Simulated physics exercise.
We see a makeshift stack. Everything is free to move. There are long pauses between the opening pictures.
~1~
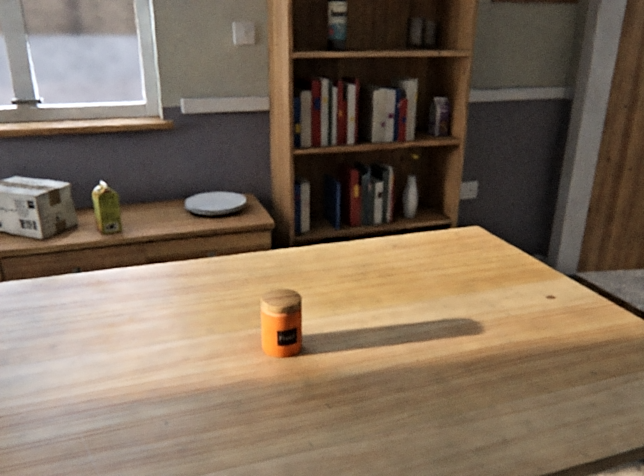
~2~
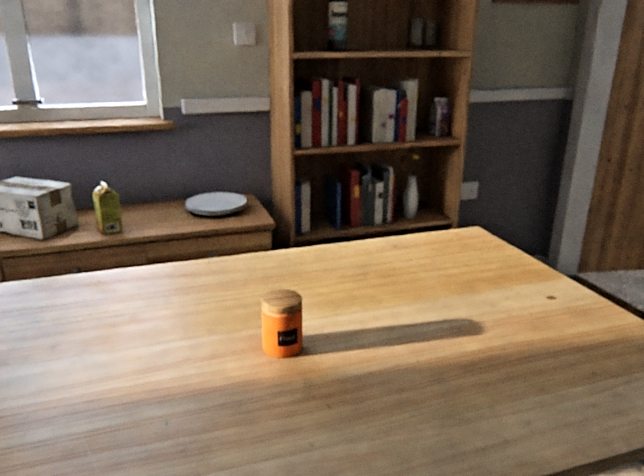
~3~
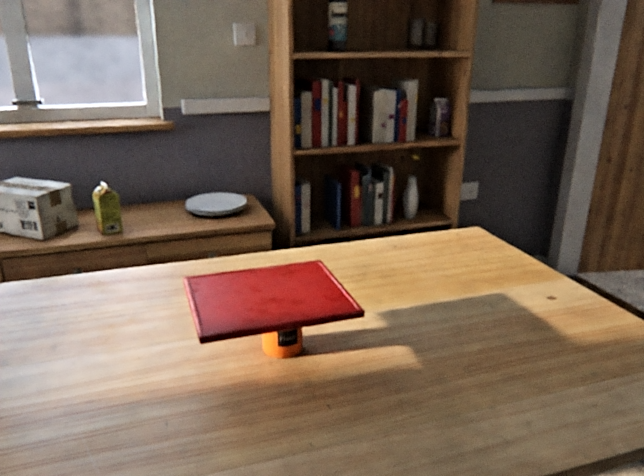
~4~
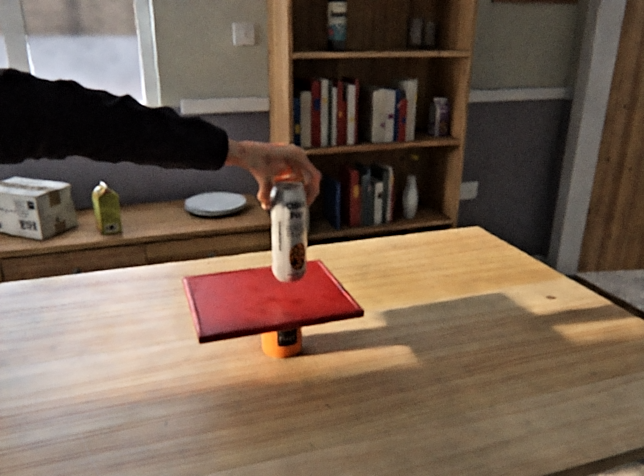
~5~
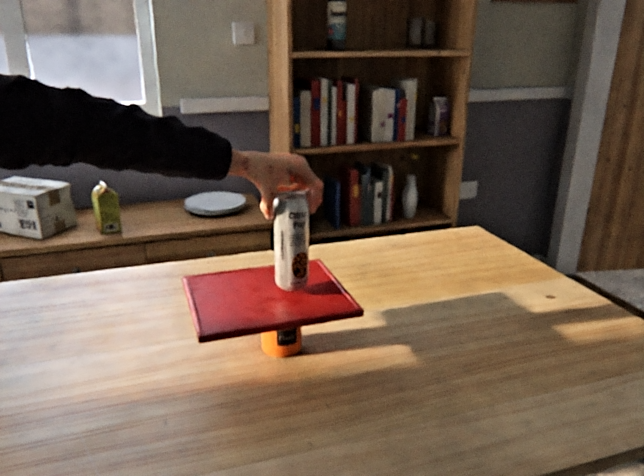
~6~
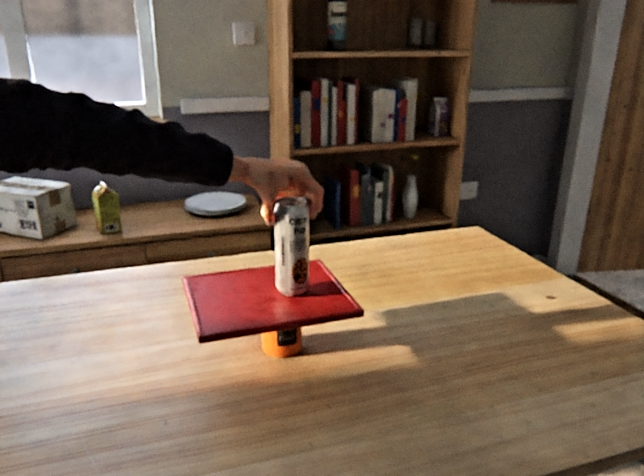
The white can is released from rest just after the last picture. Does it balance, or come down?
The stack keeps its balance.
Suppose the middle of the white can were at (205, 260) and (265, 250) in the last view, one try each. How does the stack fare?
First, it loses its balance; second, it holds.
Then, 0.20 s past the last view, nothing moves.
Then, 0.50 s past the last view, white can resting near (292, 248).
Finally, all 3 still in place. Final places as the last picture's camera would see them, white can near (292, 248). The stack holds.
